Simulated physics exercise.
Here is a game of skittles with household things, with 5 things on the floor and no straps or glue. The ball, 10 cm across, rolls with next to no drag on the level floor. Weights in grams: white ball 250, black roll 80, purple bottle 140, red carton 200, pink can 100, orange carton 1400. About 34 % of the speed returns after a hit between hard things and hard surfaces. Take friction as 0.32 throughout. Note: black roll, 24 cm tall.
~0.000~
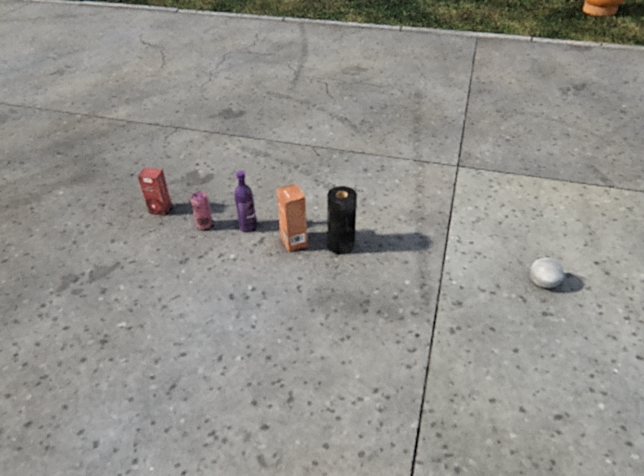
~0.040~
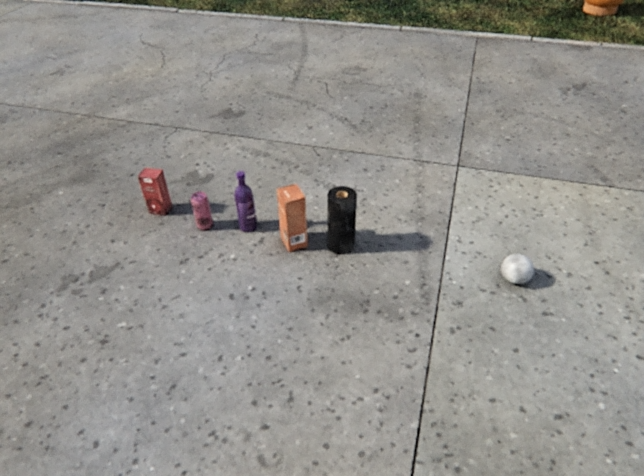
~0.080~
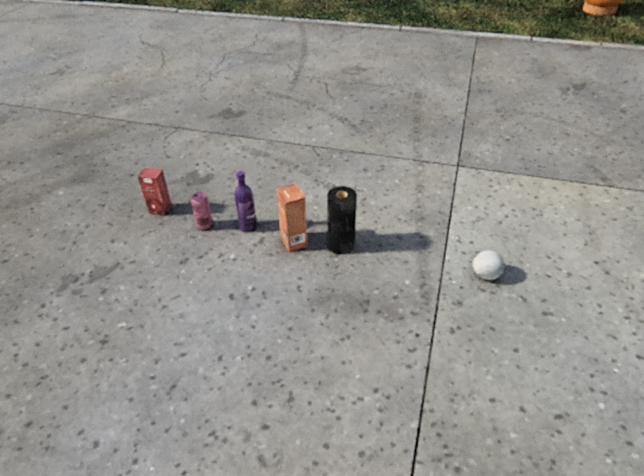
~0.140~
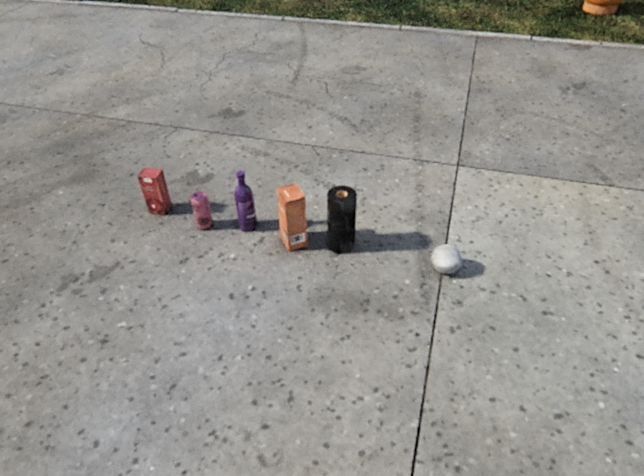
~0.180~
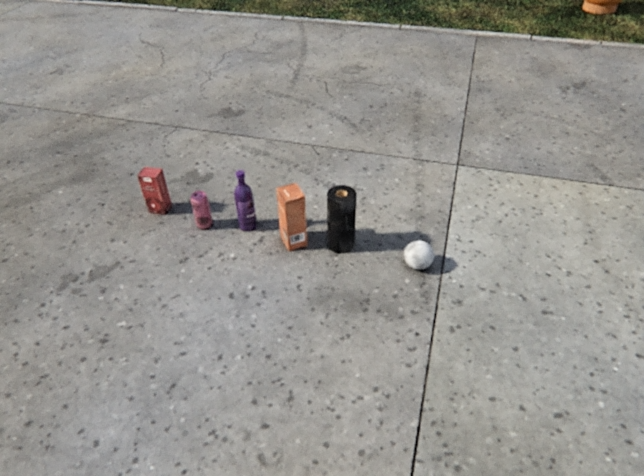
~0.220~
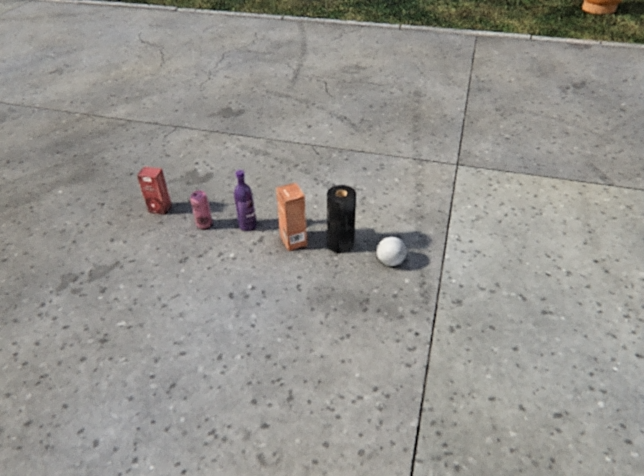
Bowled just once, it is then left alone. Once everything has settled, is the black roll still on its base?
It will overturn.
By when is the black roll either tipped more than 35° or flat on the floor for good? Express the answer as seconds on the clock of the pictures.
It happens near 0.3 s.
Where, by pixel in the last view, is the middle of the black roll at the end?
About (302, 167).
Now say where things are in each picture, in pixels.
Ball has run 0 cm; white ball (547, 273); black roll (342, 221), in the first frame.
Ball has run 10 cm; white ball (518, 269); pink can (202, 212), in the second frame.
Ball has run 19 cm; white ball (489, 265); purple bottle (245, 201), in the third frame.
Ball has run 34 cm; white ball (447, 259); pink can (202, 211), in the fourth frame.
Ball has run 43 cm; white ball (419, 255); purple bottle (244, 200), in the fifth frame.
Ball has run 53 cm; white ball (392, 251); black roll (341, 220), in the sixth frame.
After 0.52 s, ball has run 104 cm; white ball near (246, 265); black roll on its side near (288, 193).
After 1.12 s, ball has run 190 cm; black roll on its side near (291, 174).
After 1.82 s, black roll on its side near (298, 169).
After 2.52 s, black roll resting near (300, 170).
By the end (3.0 s), tipped over on the floor, black roll; the other 4 in place, give or take 8 cm. Seen from the same camera at the end, black roll near (302, 167).
